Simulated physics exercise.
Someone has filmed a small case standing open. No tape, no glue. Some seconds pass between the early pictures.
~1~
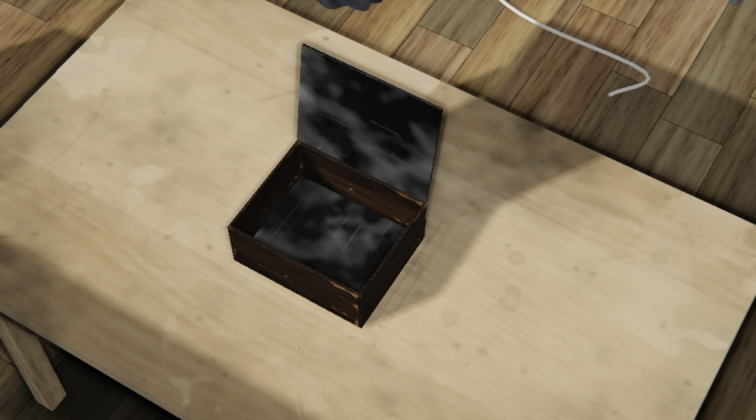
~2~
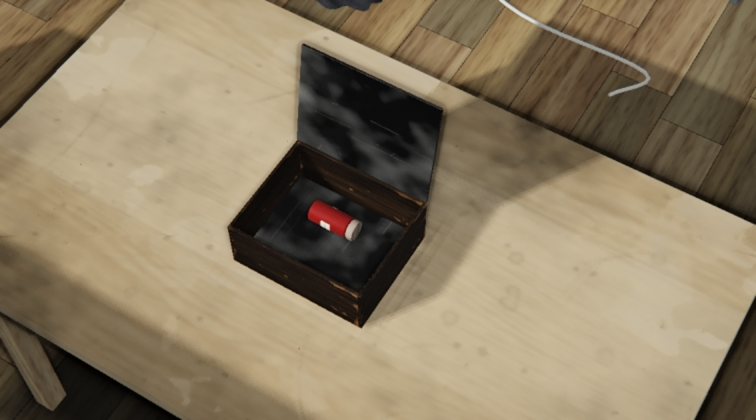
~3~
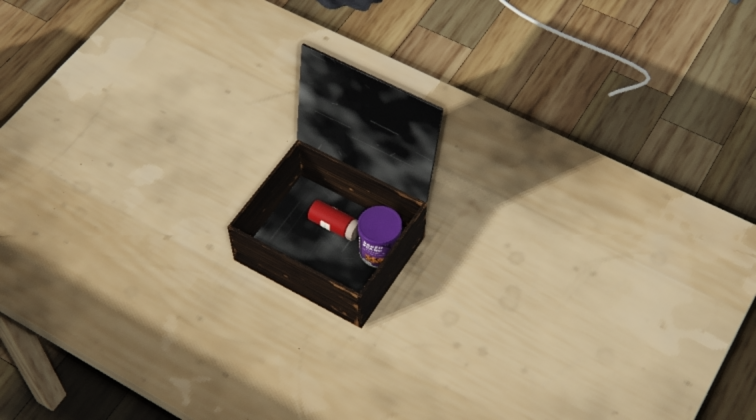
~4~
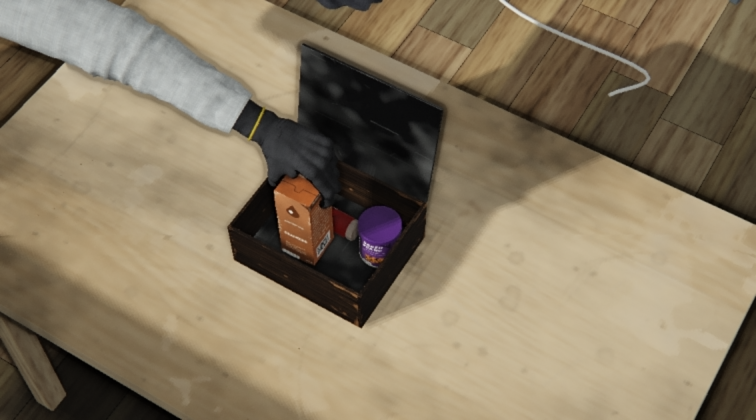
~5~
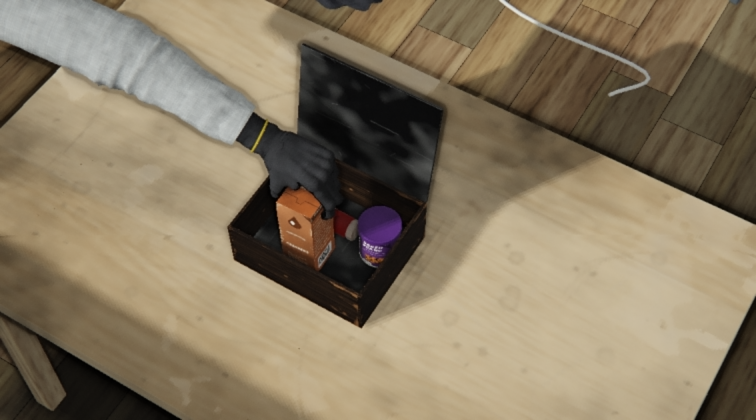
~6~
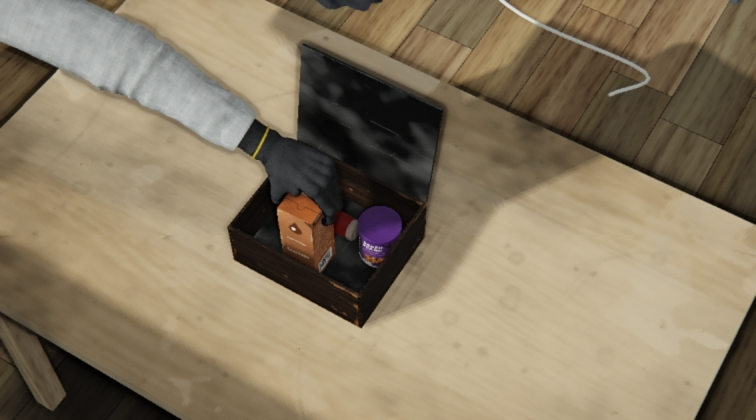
An open dark wooden box sat empty on a table, then a red shaker appeared inside, followed by a purple-lidded container, and a black-gloved hand lowered an orange carton in beside them, still gripping it.
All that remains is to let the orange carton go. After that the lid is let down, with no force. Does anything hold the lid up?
The lid is held up.
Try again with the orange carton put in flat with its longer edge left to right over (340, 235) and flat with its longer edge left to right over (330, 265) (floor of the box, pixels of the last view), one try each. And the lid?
First, it sits on the rim; second, it sits on the rim.
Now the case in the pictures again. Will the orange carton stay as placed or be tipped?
The orange carton stays as placed.
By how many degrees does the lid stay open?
About 35°.
Then, 1.10 s after the last picture, lid starting down.
Then, 1.60 s after the last picture, lid 59° above the rim.
Then, 1.90 s after the last picture, lid 36° above the rim.
At rest, lid 36° above the rim; all 3 in place. Seen from the same camera at the end, orange carton near (308, 231).
